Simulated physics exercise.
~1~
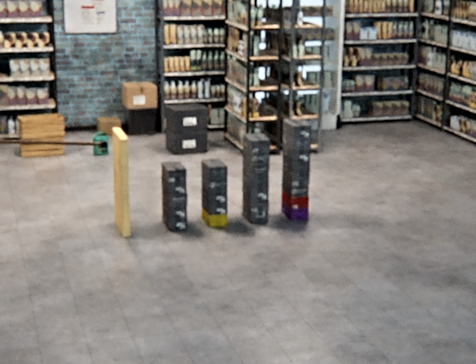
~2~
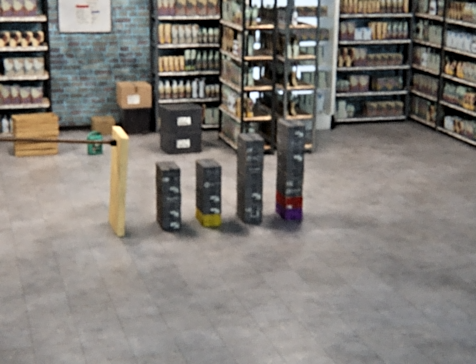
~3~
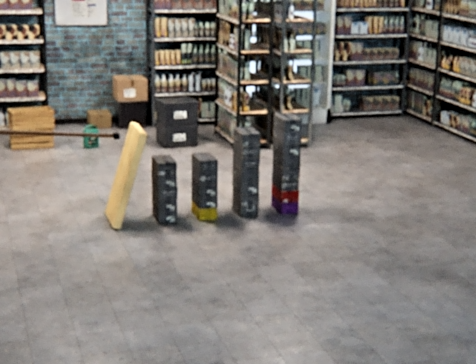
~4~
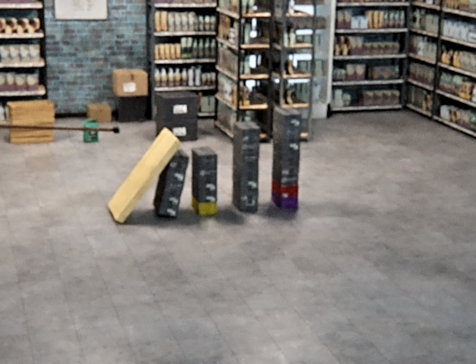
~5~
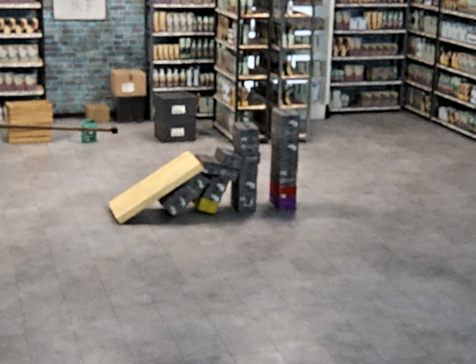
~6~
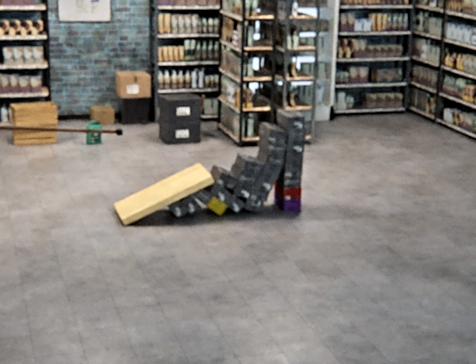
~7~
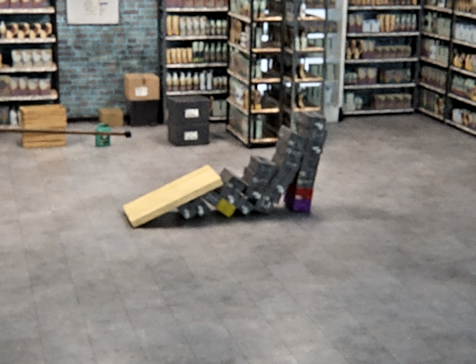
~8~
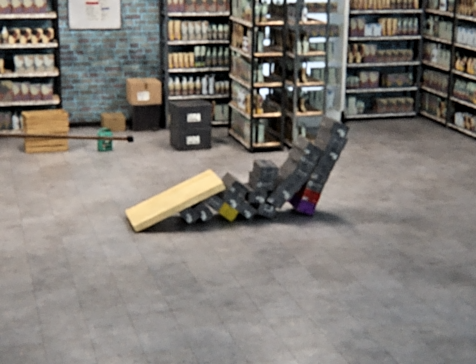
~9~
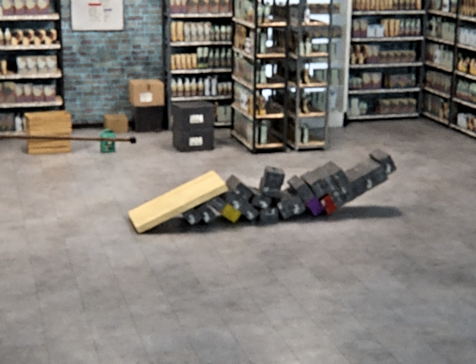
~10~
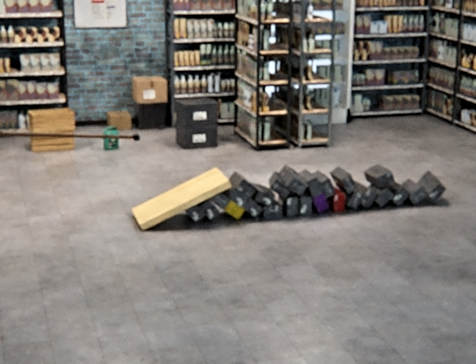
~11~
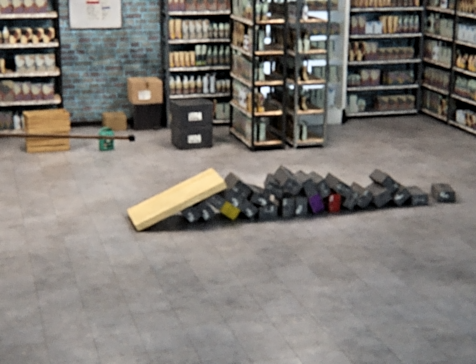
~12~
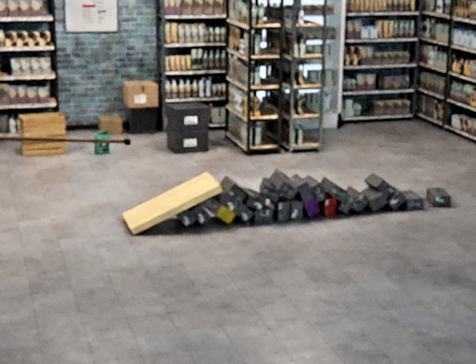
A pale wooden board stands on end at the left of a row of four dark shoe-box columns on the grey floor of a store, seen from slightly above by a gently swaying camera, with stocked shelves and a blue brick wall behind. A yellow box sits low in the second column, and red and purple ones near the foot of the last. A thin pole from the left pushes the board's top, and it tips right into the first column. The columns topple rightward in turn, the tall last one falling outward. The board rests slanted on a long, jumbled line of boxes.
